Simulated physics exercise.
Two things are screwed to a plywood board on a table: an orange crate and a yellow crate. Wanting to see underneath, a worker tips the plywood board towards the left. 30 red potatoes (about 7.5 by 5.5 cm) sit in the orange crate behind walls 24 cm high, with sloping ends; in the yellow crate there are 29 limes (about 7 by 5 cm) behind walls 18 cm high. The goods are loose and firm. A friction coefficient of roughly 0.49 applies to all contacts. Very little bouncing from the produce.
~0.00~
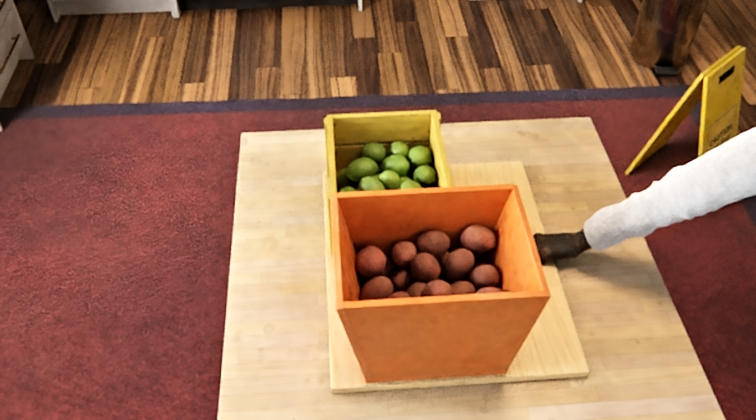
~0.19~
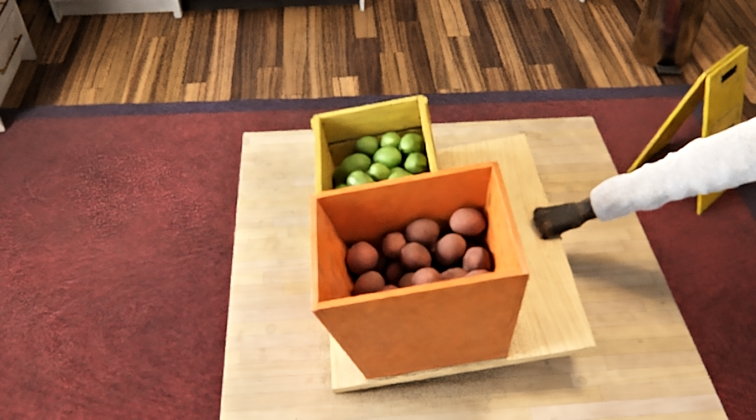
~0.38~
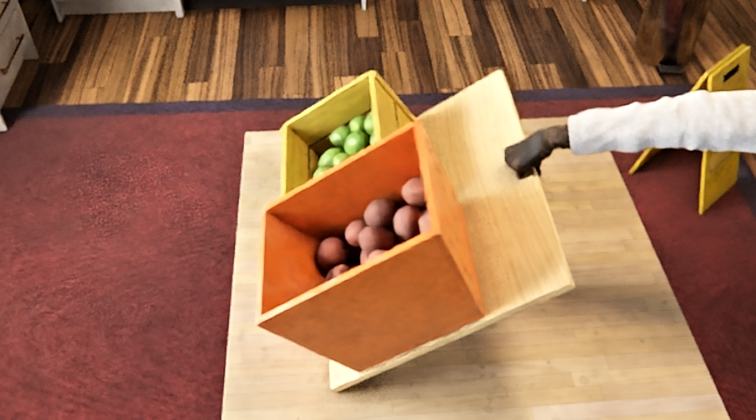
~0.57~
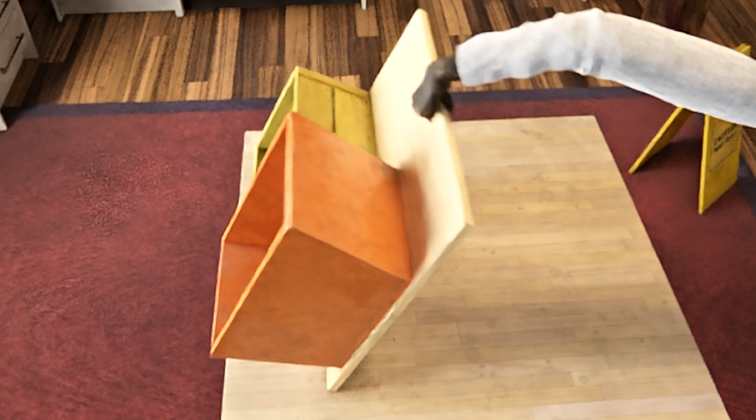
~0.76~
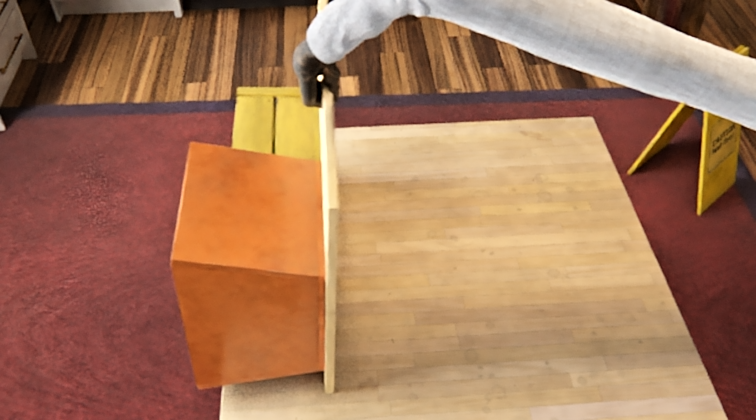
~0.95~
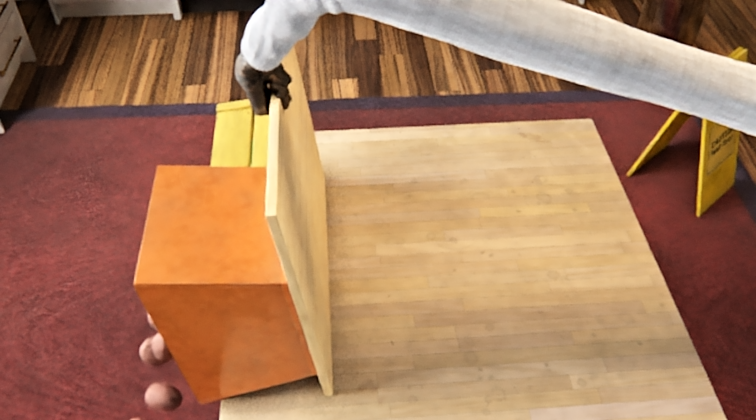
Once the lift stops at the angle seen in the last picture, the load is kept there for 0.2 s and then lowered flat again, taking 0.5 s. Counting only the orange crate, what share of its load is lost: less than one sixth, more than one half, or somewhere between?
Escapees: The majority.
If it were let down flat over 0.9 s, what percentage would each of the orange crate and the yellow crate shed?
Well, that would cost the orange crate 90 per cent and the yellow crate 60 per cent.
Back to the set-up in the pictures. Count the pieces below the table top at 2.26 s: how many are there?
Estimated tally of pieces: Close to 40.
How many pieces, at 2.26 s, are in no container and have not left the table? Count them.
About 3.
After 1.16 s, tilt 97°; the orange crate is down by 16 of 30 and the yellow crate is down by 13 of 29.
After 1.42 s, tilt 43°; the orange crate is down by 23 of 30 and the yellow crate is down by 16 of 29.
After 1.79 s, tilt 0°; the orange crate is down by 25 of 30 and the yellow crate is down by 16 of 29.
When it is over (at 2.26 s), the orange crate is down by 25 of 30 and the yellow crate is down by 16 of 29. Asked share, 25 of 30, 83 per cent.
